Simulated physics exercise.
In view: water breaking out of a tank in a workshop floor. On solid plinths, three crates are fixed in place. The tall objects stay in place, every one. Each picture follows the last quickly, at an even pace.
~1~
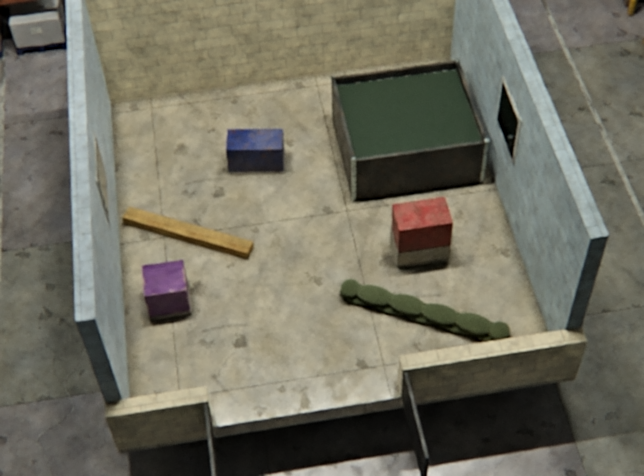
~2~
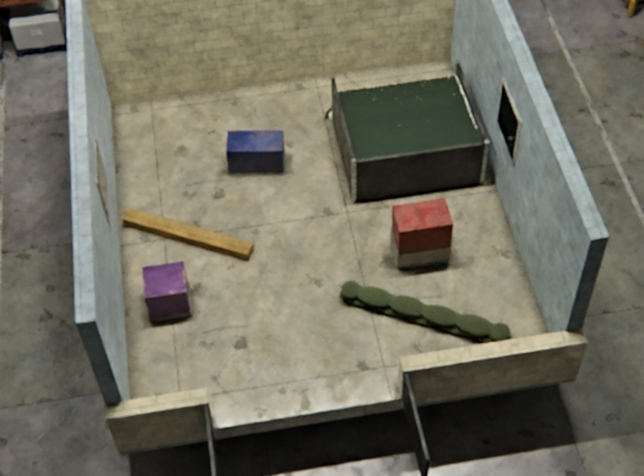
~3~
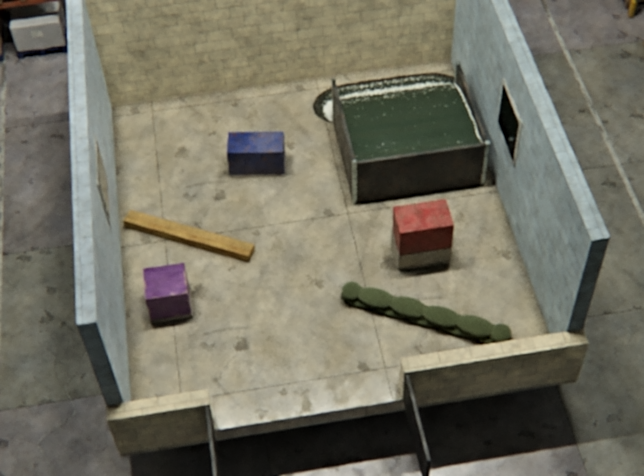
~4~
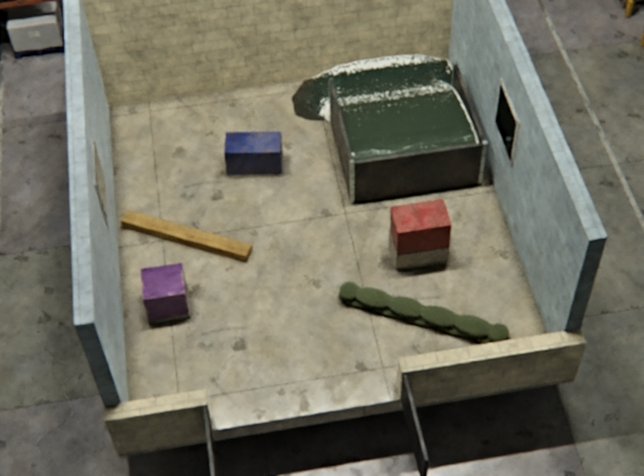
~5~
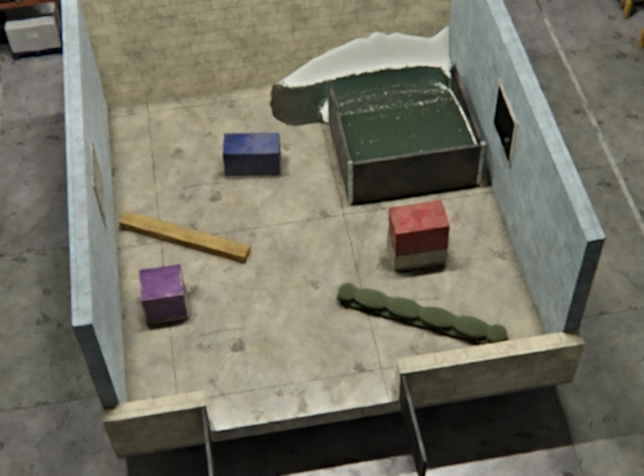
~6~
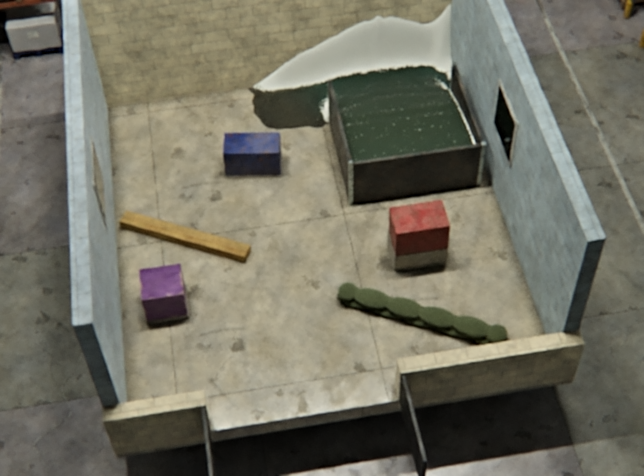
The video shows a walled enclosure with a tank of dark green water among coloured blocks and beams; water breaks out on the tank's far side, then spreads leftward across the floor with a white, foamy edge.
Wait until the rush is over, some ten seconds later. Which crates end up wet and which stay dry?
The purple crate is going to get water on it; the blue crate is going to get water on it; the red crate is going to stay free of water.
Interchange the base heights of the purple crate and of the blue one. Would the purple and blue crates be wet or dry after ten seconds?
Well, the purple crate gets reached and the blue crate gets reached.
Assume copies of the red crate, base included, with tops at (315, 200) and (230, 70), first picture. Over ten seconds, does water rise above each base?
In the listed order, the first crate remains untouched while the second gets reached.
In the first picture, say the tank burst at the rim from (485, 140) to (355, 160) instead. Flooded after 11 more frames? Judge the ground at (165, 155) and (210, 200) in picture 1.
Well, the first one's spared and the next one's spared.
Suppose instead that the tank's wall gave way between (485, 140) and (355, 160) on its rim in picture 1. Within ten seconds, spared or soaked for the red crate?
The red crate is topped.
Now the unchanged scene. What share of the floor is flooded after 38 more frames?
Share estimate: About 90 per cent.
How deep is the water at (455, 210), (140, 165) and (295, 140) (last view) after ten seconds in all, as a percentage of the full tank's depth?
I'd put them at close to 12 per cent, then 14 per cent, then 8 per cent.
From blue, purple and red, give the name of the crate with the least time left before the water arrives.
My pick is the blue one.
A moment on, water covers 15 % of the floor; the purple crate not reached, the blue crate not reached, the red crate not reached.
Next, water covers 35 % of the floor; the purple crate not reached, the blue crate water round its plinth, the red crate not reached.
Then, water covers 50 % of the floor; the purple crate water round its plinth, the blue crate water round its plinth, the red crate water round its plinth.
Later, water covers 90 % of the floor; the purple crate water round its plinth, the blue crate water round its plinth, the red crate water round its plinth.
In the end, water covers 95 % of the floor; the purple crate was topped, the blue crate was topped, the red crate stayed above the water.
